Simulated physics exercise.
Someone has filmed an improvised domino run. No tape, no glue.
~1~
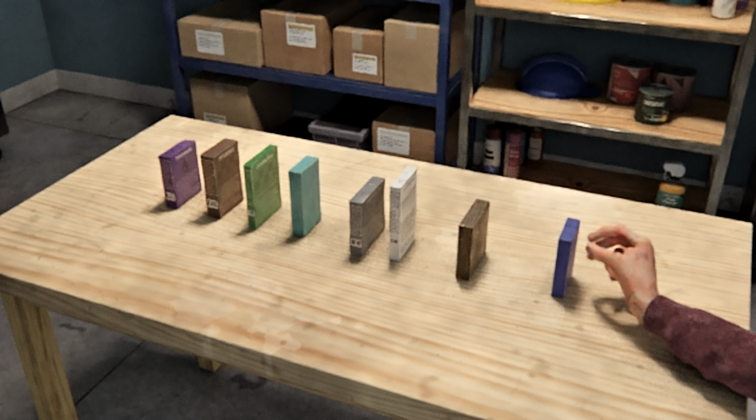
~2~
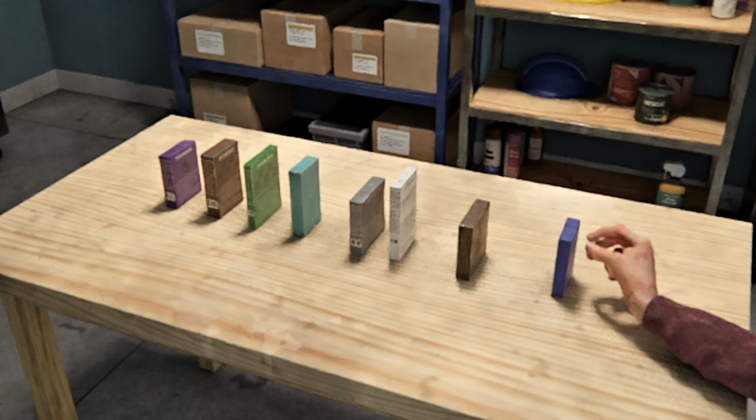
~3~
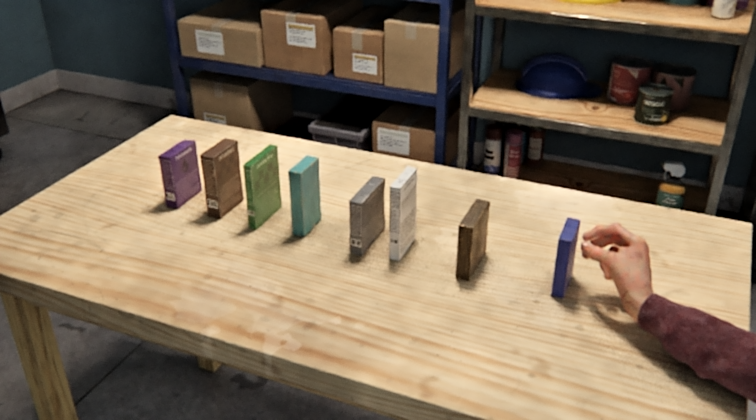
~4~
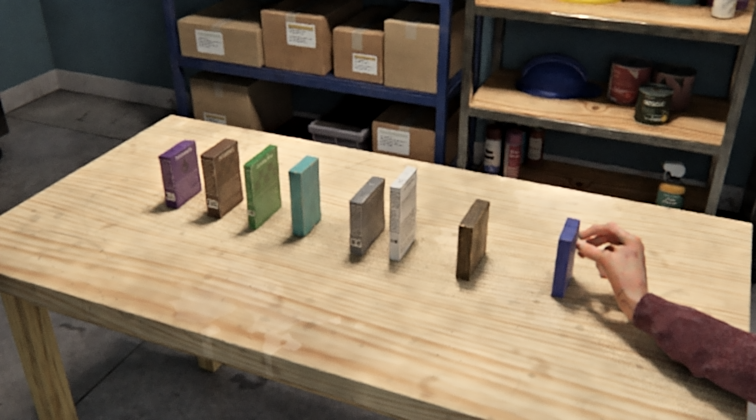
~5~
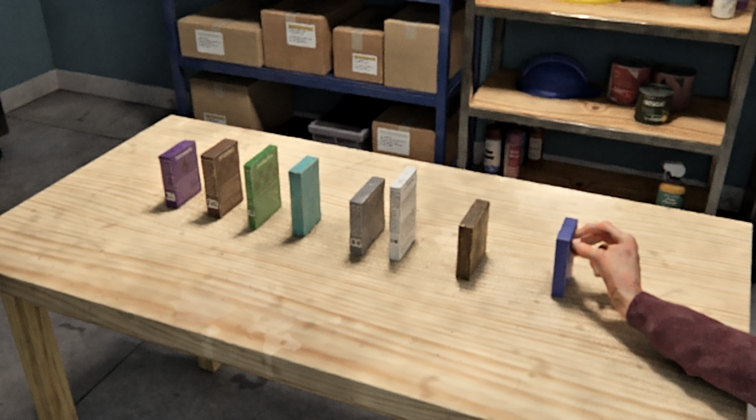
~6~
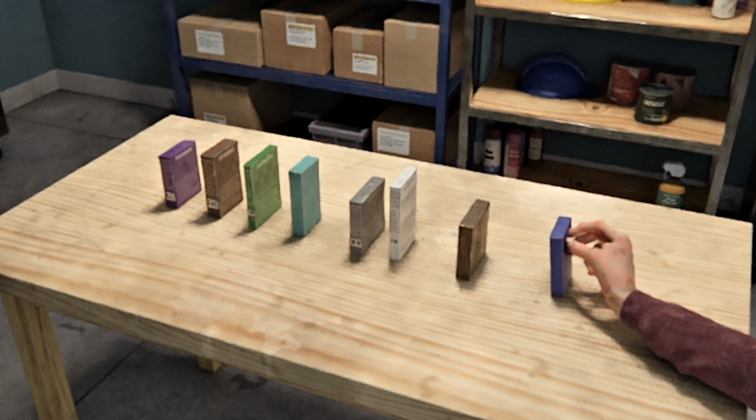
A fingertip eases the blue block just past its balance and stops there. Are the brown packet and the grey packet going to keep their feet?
The brown packet stays upright and the grey packet stays upright.
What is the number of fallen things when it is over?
In all, 1.
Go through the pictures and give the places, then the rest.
In the first picture, brown packet (223, 178); grey packet (367, 216).
In the second picture, green packet (263, 187); turquoise board (306, 196).
In the third picture, white packet (403, 214); black block (473, 239).
In the fourth picture, green packet (263, 187); turquoise board (306, 196).
In the fifth picture, blue block 2° over; white packet (403, 214); black block (473, 239).
In the sixth picture, blue block 7° over; brown packet (223, 178); grey packet (367, 216).
Then, 0.20 s on from there, blue block 27° over.
Then, 0.30 s on from there, blue block 60° over.
Then, 0.40 s on from there, blue block 91° over.
In the end, all 6 unmoved. At the end, from the last picture's camera, brown packet near (223, 178), grey packet near (367, 216).
